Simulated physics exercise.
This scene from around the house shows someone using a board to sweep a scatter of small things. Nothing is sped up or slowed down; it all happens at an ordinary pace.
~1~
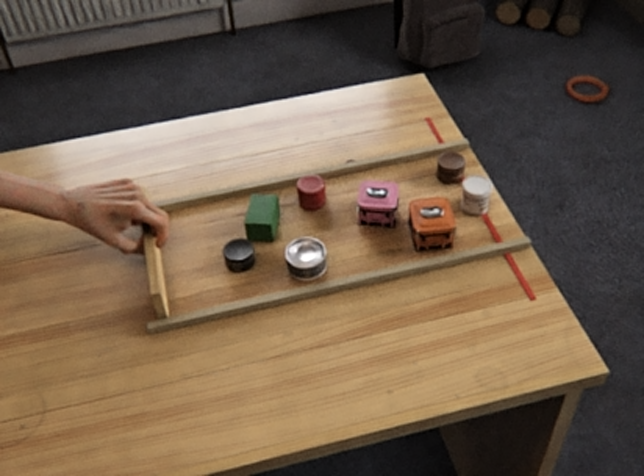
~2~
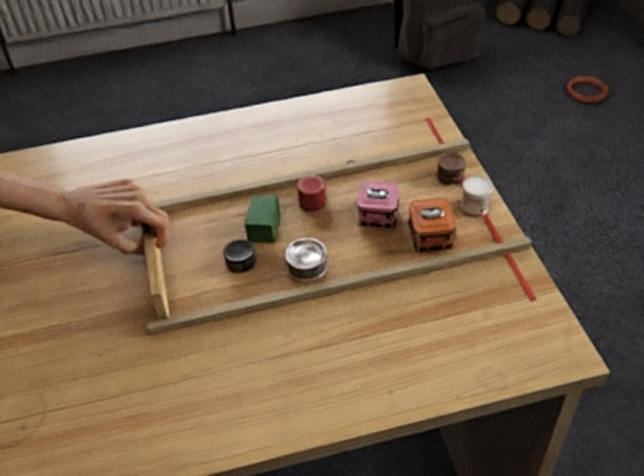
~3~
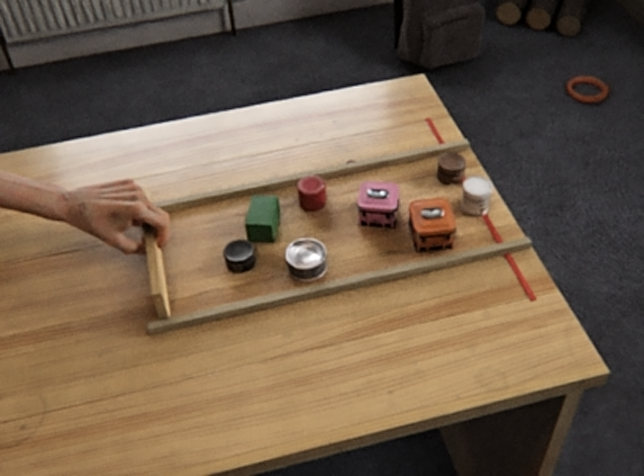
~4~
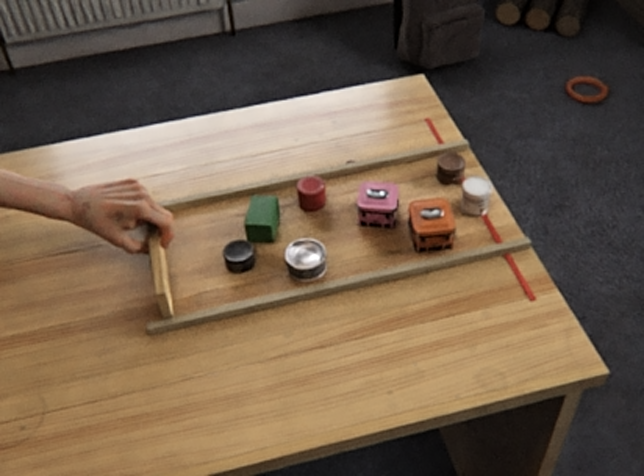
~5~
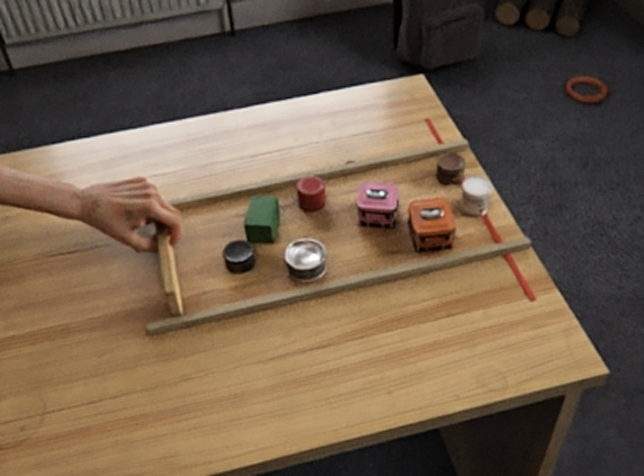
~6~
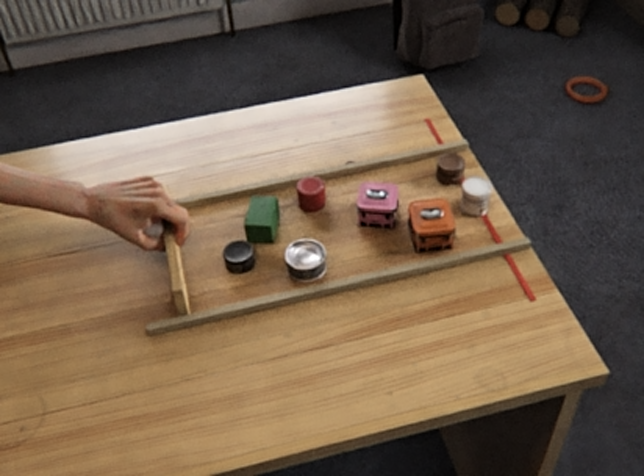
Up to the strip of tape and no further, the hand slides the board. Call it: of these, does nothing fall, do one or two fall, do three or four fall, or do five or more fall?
Five or more fall.
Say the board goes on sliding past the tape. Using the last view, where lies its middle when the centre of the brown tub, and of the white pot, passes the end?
The brown tub gives roughly (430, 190), the white pot roughly (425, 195).
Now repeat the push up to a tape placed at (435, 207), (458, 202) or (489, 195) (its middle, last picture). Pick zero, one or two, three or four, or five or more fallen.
Either one or two; 3 or 4; more than four.
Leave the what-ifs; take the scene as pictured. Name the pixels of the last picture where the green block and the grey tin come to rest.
Roughly (477, 171), and the other roughly (513, 223).
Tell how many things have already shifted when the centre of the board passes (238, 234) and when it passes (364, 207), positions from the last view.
Counts: 1 / 6.
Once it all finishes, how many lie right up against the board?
It's 3 of them.
Soon after, none off yet; white pot at rest near (475, 197); brown tub at rest near (450, 170); orange case at rest near (431, 225).
After that, none off yet; white pot at rest near (475, 197); brown tub at rest near (450, 170); orange case moving near (435, 225).
And then, none off yet; white pot displaced about its own width near (501, 190); brown tub displaced about its own width near (475, 166); orange case displaced well along near (504, 215).
In the end, the number that fall off is five or more; gone, red lid, pink case, orange case, brown tub and white pot.
